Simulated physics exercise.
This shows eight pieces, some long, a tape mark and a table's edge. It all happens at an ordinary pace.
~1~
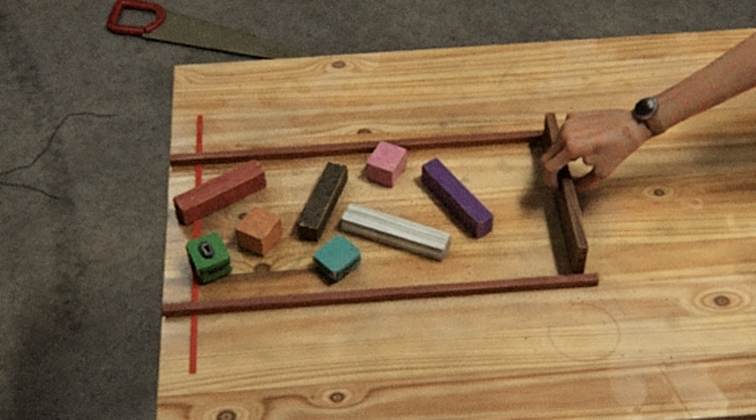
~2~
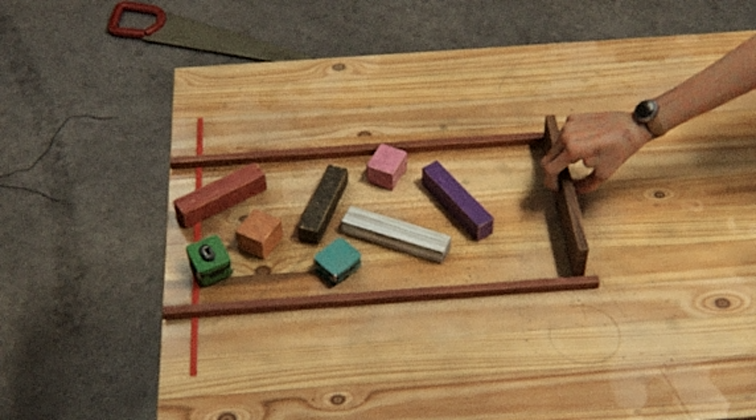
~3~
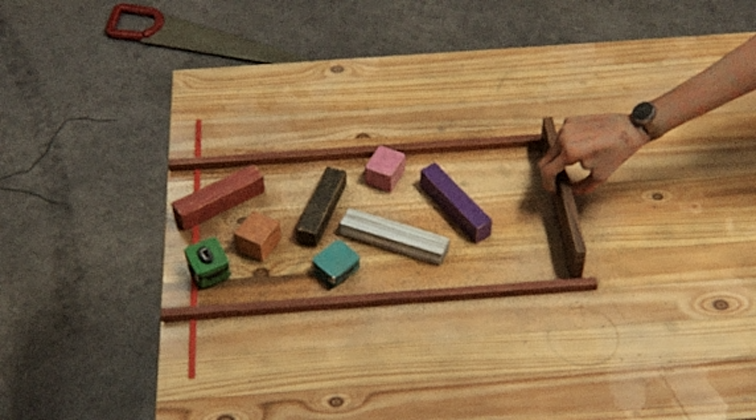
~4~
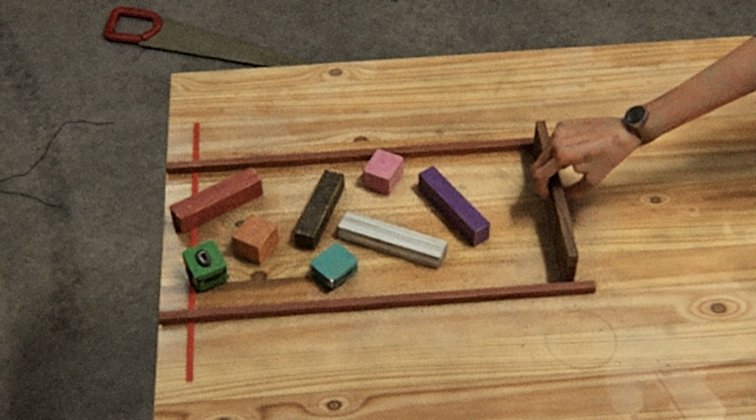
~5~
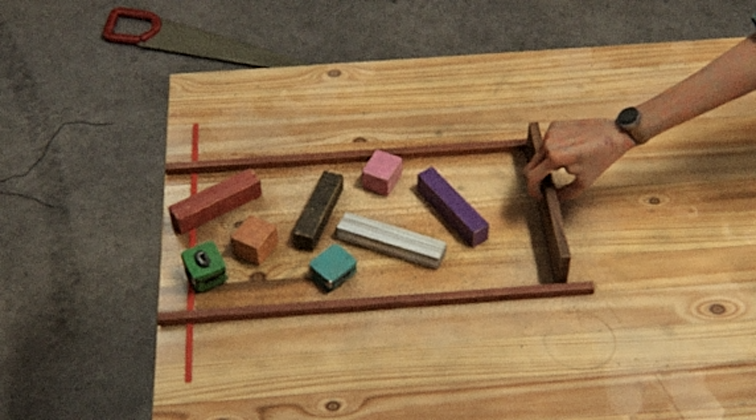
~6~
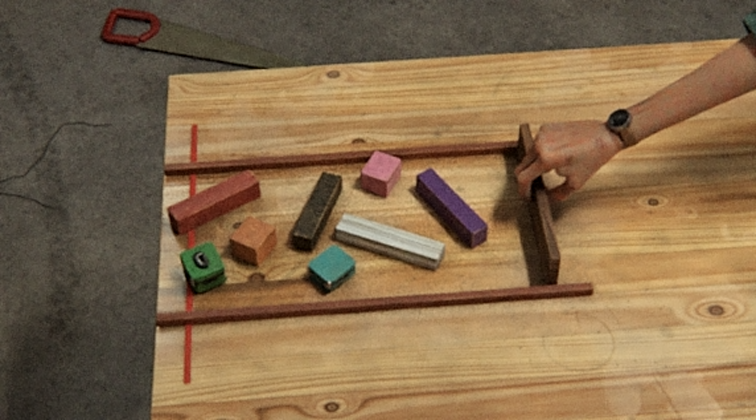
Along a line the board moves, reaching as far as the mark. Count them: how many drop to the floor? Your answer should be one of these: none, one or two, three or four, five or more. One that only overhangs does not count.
The count is five or more.
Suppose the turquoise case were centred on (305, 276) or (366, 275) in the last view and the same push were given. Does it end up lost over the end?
Well, in the first try it leaves the top, and in the second it leaves the top.
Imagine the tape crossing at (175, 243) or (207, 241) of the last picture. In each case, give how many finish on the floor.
The counts would come to 7 and 5.
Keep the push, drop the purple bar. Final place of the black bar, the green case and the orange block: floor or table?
Outcome for the black bar: It drops; for the green case: It drops; for the orange block: It drops.
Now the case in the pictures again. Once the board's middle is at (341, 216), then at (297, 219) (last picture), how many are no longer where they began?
Moved so far: 6, then 8.
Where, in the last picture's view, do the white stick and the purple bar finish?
Around (158, 267) and around (181, 227).
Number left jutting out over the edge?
So the number is 2.
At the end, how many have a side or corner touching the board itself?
The count is 2.
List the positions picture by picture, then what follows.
The first frame shows green case (209, 259); red bar (220, 192); orange block (259, 231); board (564, 192); tape (197, 232).
The second frame shows red bar (221, 195); purple bar (457, 200).
The third frame shows orange block (258, 236); black bar (322, 205).
The fourth frame shows green case (206, 267); white stick (392, 240).
The fifth frame shows red bar (216, 201); turquoise case (334, 269).
The sixth frame shows green case (204, 269); red bar (215, 202); orange block (254, 241); board (538, 203); tape (191, 242).
Early on, none off yet; green case at rest near (204, 269); red bar at rest near (215, 202); orange block at rest near (254, 241).
A while later, none off yet; green case at rest near (202, 270); red bar at rest near (213, 201); orange block travelled a little near (238, 251).
Further along, none off yet; green case travelled about its own width near (149, 275); red bar travelled a little near (167, 204); orange block travelled well along near (178, 253).
Finally, the number that fall off is five or more; lost, turquoise case, black bar, orange block, red bar and green case.
